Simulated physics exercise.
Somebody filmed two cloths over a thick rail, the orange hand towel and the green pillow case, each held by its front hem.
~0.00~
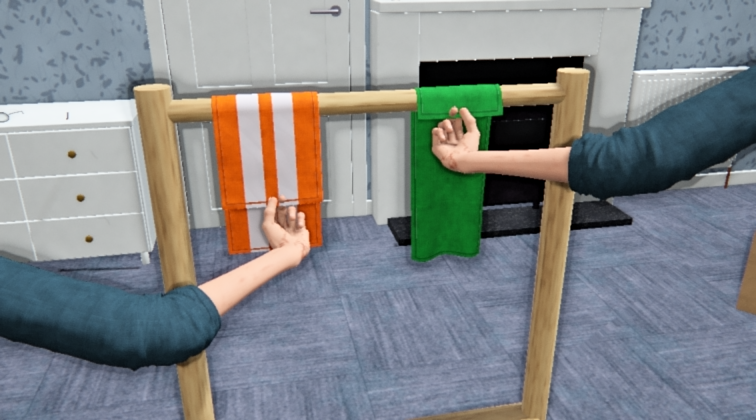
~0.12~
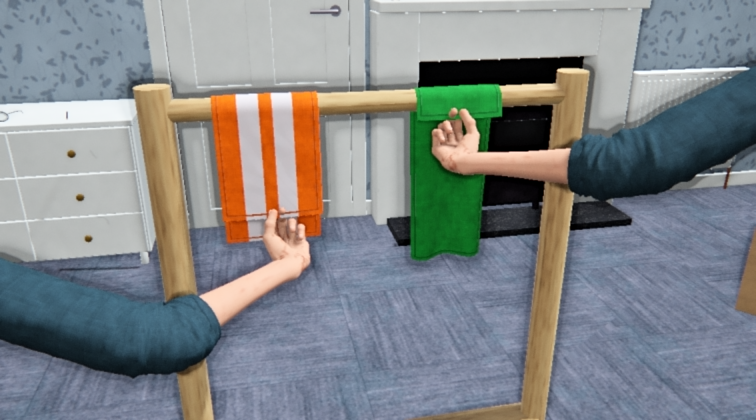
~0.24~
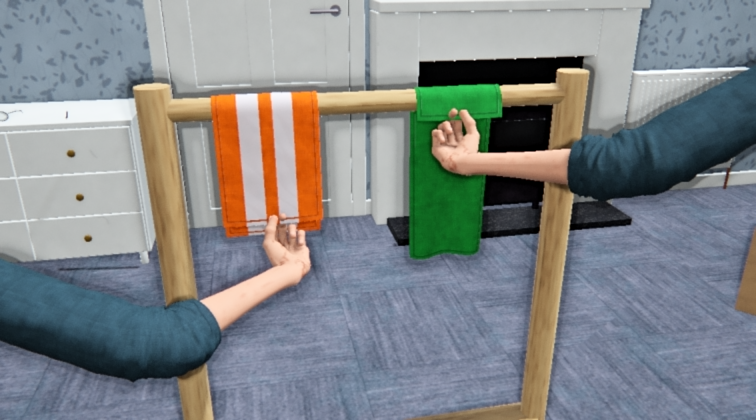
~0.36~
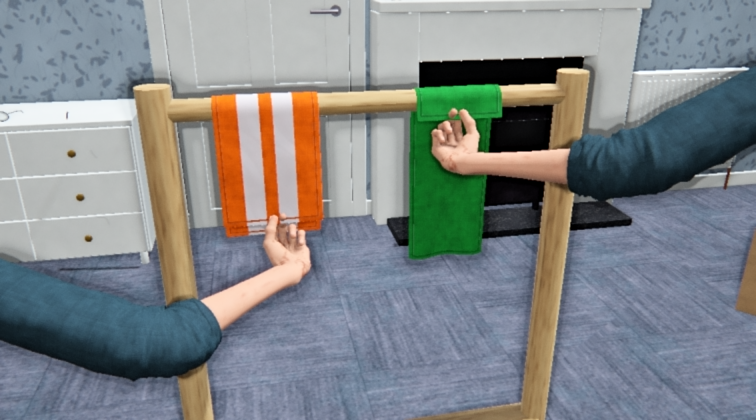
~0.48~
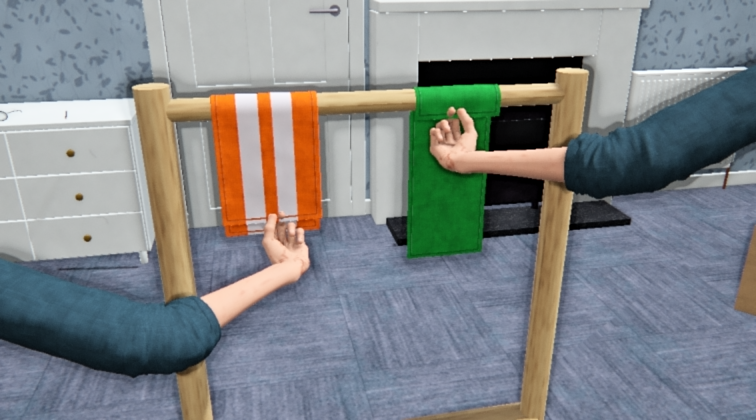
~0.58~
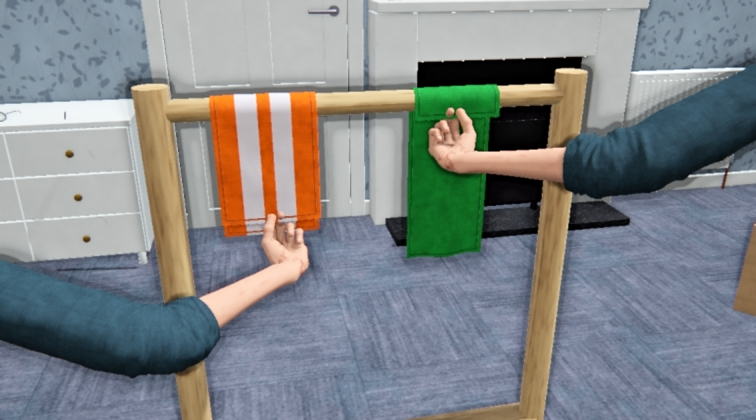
Two hands hold cloths on a rail, the left drawing the orange one down slightly.
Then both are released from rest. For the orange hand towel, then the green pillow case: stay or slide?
The orange hand towel keeps its place, the green pillow case slides off.
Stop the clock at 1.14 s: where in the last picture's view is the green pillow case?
Around (438, 355).
After 1.14 s, hand towel as it was left; pillow case clear of the rail and dropping near (438, 355).
After 1.46 s, hand towel as it was left; pillow case in a heap on the floor.
In the end, hand towel as it was left; pillow case in a heap on the floor. The orange hand towel stays on and the green pillow case slips to the floor.
